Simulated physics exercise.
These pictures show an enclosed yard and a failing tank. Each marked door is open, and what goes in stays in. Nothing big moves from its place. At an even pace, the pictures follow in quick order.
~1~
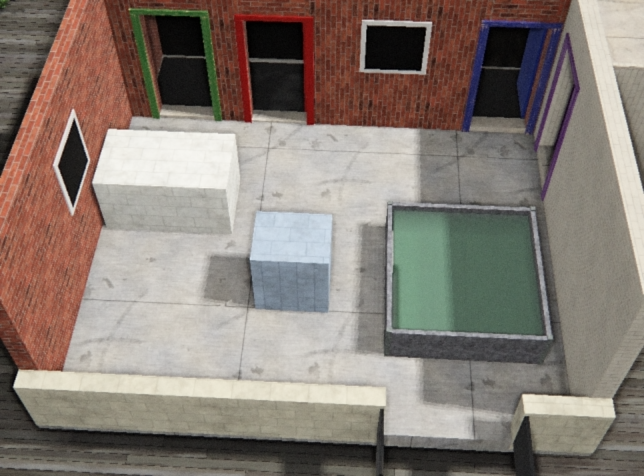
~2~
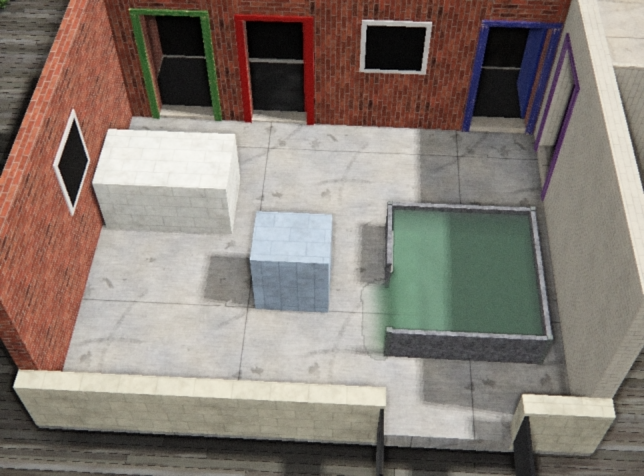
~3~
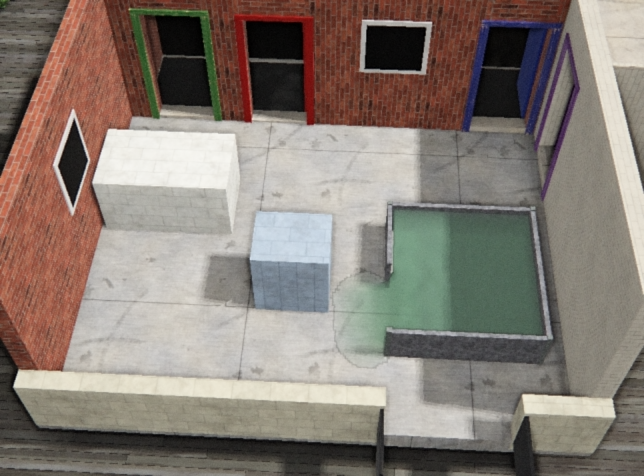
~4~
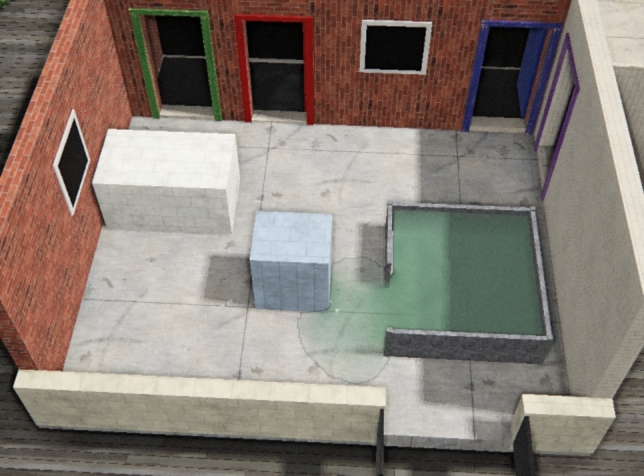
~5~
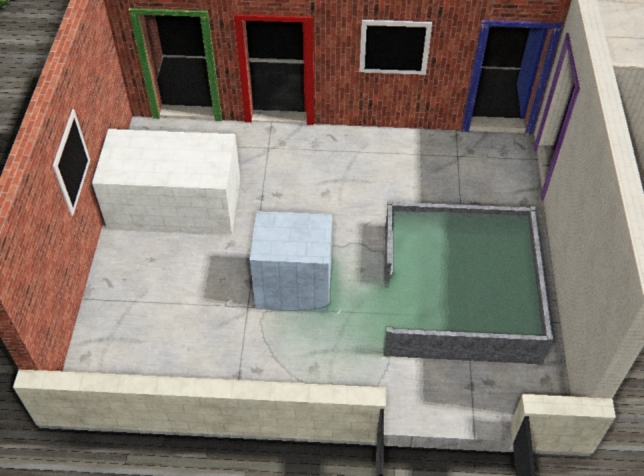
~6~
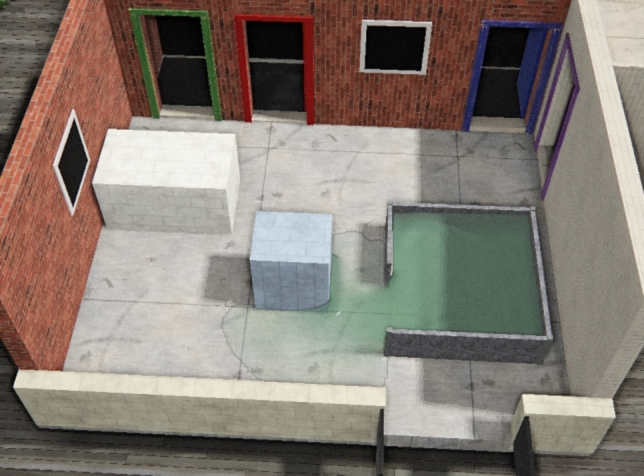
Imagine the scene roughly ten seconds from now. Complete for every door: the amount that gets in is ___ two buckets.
Blue door: At most; red door: At most; purple door: At most; green door: At most.
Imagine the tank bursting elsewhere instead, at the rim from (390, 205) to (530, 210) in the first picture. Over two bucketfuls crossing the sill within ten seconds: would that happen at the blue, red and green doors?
I reckon the blue door gets too much, the red door gets too much too, and the green door gets too much.
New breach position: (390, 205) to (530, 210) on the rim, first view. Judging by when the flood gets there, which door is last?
The door marked green comes last.
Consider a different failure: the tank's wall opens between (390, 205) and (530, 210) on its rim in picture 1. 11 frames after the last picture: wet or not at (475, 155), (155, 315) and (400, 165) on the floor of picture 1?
The first point is soaked, the second spared, the third soaked.
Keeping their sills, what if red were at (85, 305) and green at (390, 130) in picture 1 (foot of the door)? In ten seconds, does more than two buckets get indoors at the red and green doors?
My reading: Red exceeds the limit, green stays within the limit.
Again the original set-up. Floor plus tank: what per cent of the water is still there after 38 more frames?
That works out to about 100 percent.
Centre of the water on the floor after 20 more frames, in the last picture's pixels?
I'd put it at around (333, 296).
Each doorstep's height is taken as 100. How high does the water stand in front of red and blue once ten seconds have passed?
The first sits near 70 in a hundred and the second near 80 in a hundred.
A moment on, water covers 25 % of the floor; the blue door not reached, the red door not reached, the purple door not reached, the green door not reached.
Next, water covers 40 % of the floor; the blue door not reached, the red door not reached, the purple door not reached, the green door not reached.
Then, water covers 50 % of the floor; the blue door wet at the sill, nothing in, the red door wet at the sill, nothing in, the purple door not reached, the green door not reached.
Later, water covers 85 % of the floor; the blue door wet at the sill, nothing in, the red door wet at the sill, nothing in, the purple door wet at the sill, nothing in, the green door wet at the sill, nothing in.
In the end, water covers 95 % of the floor; the blue door wet at the sill, nothing in, the red door wet at the sill, nothing in, the purple door wet at the sill, nothing in, the green door wet at the sill, nothing in.
